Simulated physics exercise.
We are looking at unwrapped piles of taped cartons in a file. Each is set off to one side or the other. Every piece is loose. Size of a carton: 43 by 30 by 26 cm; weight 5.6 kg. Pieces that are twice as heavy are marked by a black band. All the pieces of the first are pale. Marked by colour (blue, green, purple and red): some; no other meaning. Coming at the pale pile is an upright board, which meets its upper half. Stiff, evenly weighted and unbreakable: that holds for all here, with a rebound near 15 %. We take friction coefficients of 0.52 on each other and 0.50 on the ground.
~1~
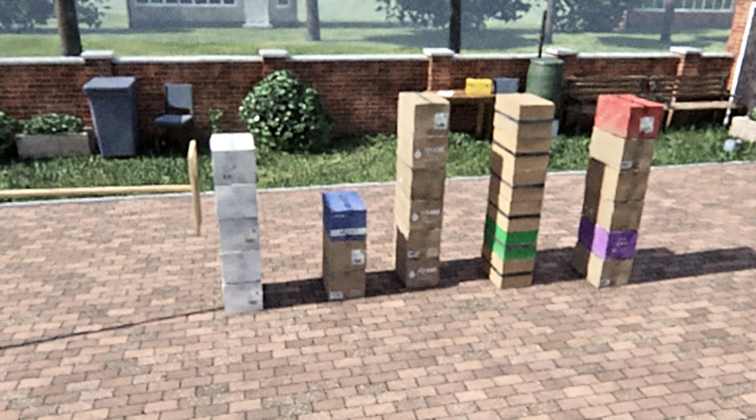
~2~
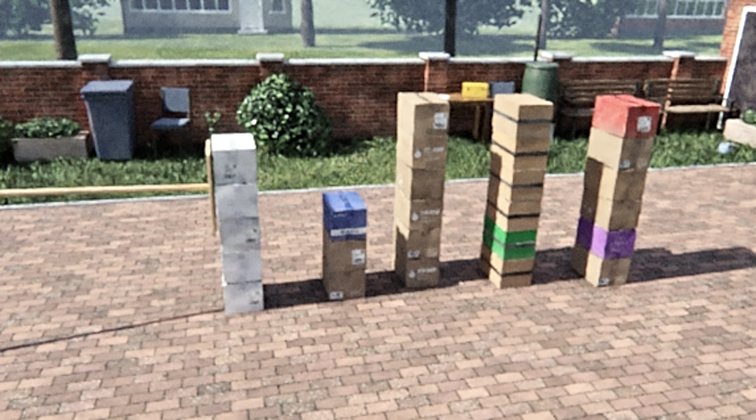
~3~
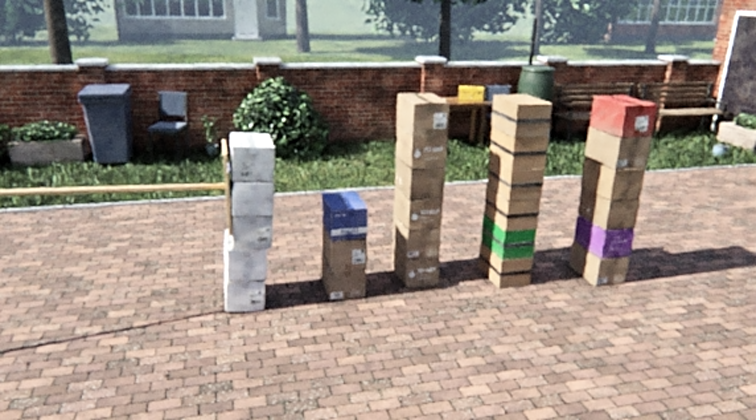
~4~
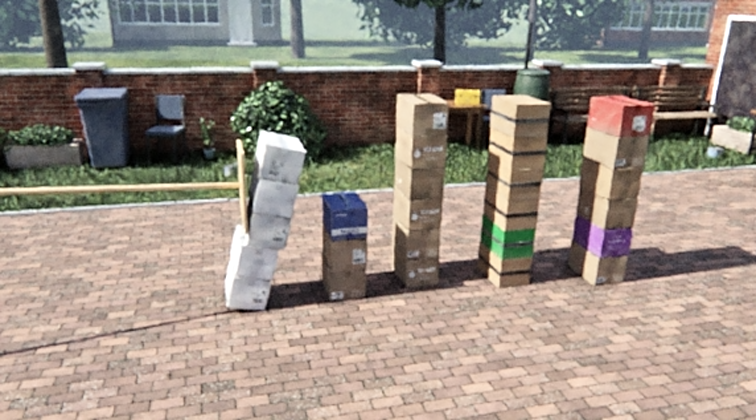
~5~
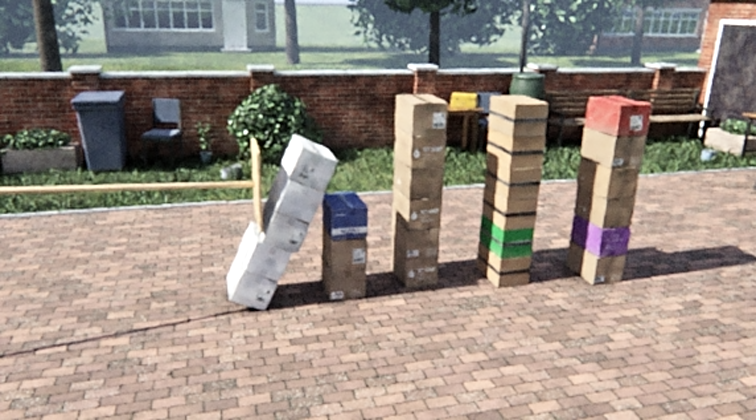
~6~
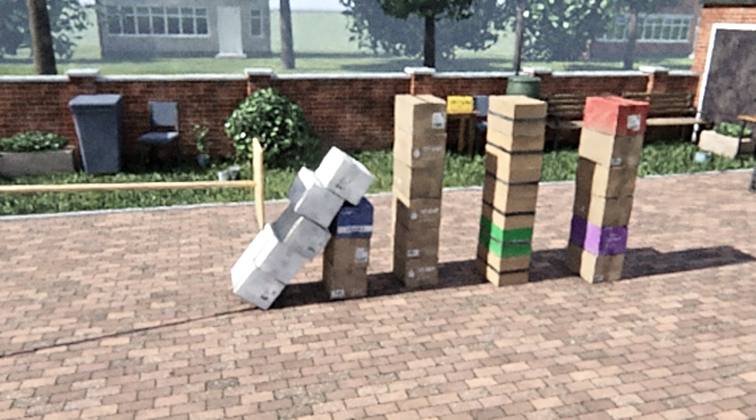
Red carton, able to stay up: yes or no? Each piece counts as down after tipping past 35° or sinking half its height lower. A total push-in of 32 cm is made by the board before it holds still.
No.
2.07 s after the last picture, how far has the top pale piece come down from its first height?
Roughly 50 cm.
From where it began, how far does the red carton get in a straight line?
It ends some 340 cm from where it began.
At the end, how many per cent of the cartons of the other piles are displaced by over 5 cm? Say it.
100 per cent.
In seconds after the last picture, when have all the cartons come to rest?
Close to 4.5 seconds, I'd say.
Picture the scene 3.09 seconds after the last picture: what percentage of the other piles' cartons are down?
100 per cent at that moment.
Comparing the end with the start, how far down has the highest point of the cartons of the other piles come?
95 cm.
Then, 2.07 s on from the sixth picture, 5 of the pale pile down; 3 of the 21 other cartons down; red carton unmoved; blue carton tipped 40°, 18 cm lower.
Then, 3.09 s on from the sixth picture, 5 of the pale pile down; 21 of the 21 other cartons down; red carton tipped 56°, 65 cm lower; green carton tipped 63°, 20 cm lower.
Finally, 5 of the pale pile down; 21 of the 21 other cartons down; red carton on its side; purple carton on its side; green carton tipped 60°, 20 cm lower. Seen by the last camera, middles, purple carton near (666, 257).
